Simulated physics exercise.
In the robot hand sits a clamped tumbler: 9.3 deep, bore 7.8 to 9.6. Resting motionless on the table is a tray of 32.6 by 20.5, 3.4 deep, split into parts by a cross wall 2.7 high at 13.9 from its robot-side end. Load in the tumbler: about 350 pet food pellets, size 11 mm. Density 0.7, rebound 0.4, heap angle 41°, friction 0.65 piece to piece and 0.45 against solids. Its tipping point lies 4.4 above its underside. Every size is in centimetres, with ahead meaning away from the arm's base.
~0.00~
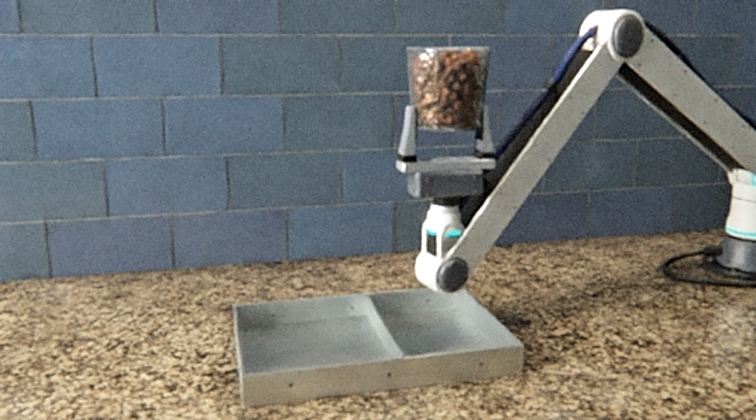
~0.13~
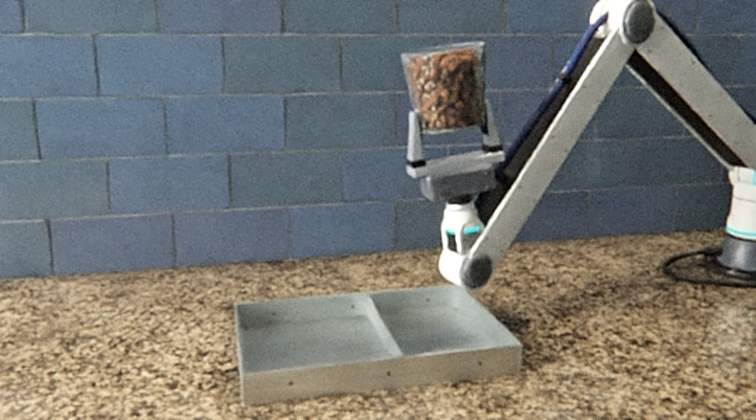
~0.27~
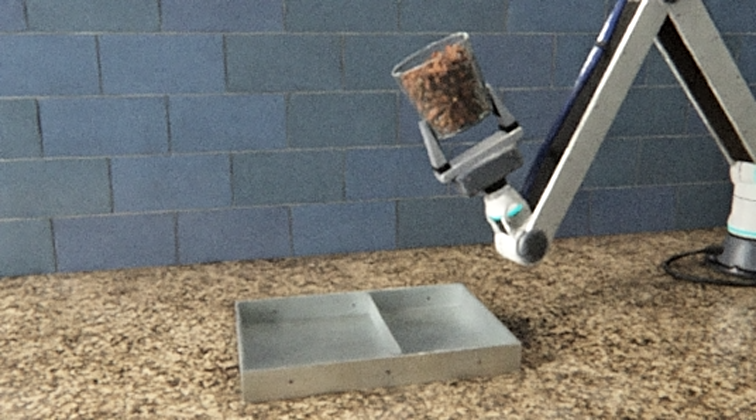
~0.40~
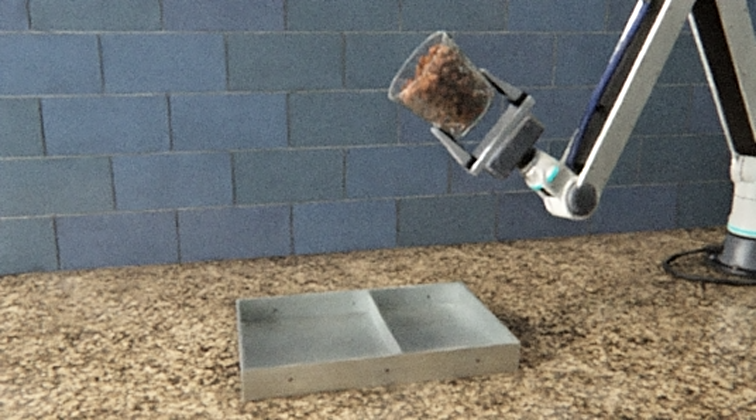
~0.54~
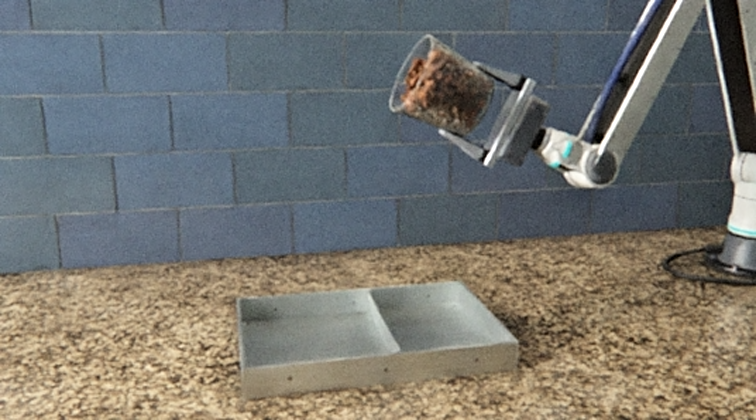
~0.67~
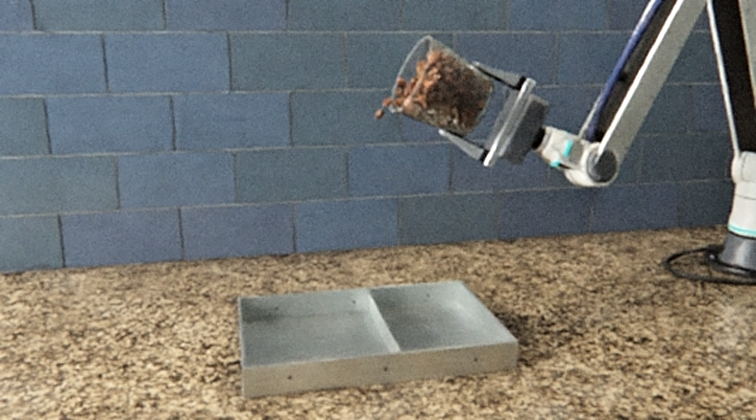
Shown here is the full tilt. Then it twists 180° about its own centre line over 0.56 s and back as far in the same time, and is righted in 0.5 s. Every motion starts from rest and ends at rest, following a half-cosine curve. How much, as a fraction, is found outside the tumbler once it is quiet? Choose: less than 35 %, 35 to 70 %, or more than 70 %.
Less than 35 %.
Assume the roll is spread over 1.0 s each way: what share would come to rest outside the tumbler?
It would come to close to 10 per cent.
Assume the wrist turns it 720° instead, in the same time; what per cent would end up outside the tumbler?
Roughly 15 percent, then.
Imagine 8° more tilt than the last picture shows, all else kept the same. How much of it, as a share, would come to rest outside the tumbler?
20 %.
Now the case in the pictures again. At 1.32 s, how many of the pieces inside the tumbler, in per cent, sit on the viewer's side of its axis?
50 per cent, roughly.
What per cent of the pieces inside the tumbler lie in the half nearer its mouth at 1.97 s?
Roughly 50 %.
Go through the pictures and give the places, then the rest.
Tumbler middle at (448, 89), upright; upper third of the load around (450, 69), from x 415 to 480, top at y 60; 352 in the tumbler, in the first picture.
Tumbler middle at (447, 90), tipped 8°; upper third of the load around (448, 69), from x 410 to 480, top at y 55, in the second picture.
Tumbler middle at (447, 89), tipped 29°; upper third of the load around (448, 71), from x 405 to 485, top at y 45, in the third picture.
Tumbler middle at (446, 90), tipped 51°; upper third of the load around (445, 71), from x 405 to 485, top at y 50, in the fourth picture.
Tumbler middle at (445, 91), tipped 63°; upper third of the load around (443, 73), from x 405 to 485, top at y 55, in the fifth picture.
Tumbler middle at (444, 91), tipped 64°; upper third of the load around (444, 75), from x 380 to 485, top at y 55; 351 in the tumbler, 1 in flight or on a rim, in the sixth picture.
By 1.32 s, tipped 64°, highest piece 37 above the table; 344 in the tumbler, 5 in the far-side part, 3 in flight or on a rim.
By 1.97 s, tipped 46°, highest piece 37 above the table; 331 in the tumbler, 17 in the far-side part, 4 in flight or on a rim.
By 2.49 s, upright, highest piece 38 above the table; 331 in the tumbler, 20 in the far-side part, 1 on the table or floor.
By 3.19 s, upright, highest piece 38 above the table; 331 in the tumbler, 20 in the far-side part, 1 on the table or floor.
Final count, 331 in the tumbler, 20 in the far-side part, 1 on the table or floor. That is 6 % outside the tumbler.
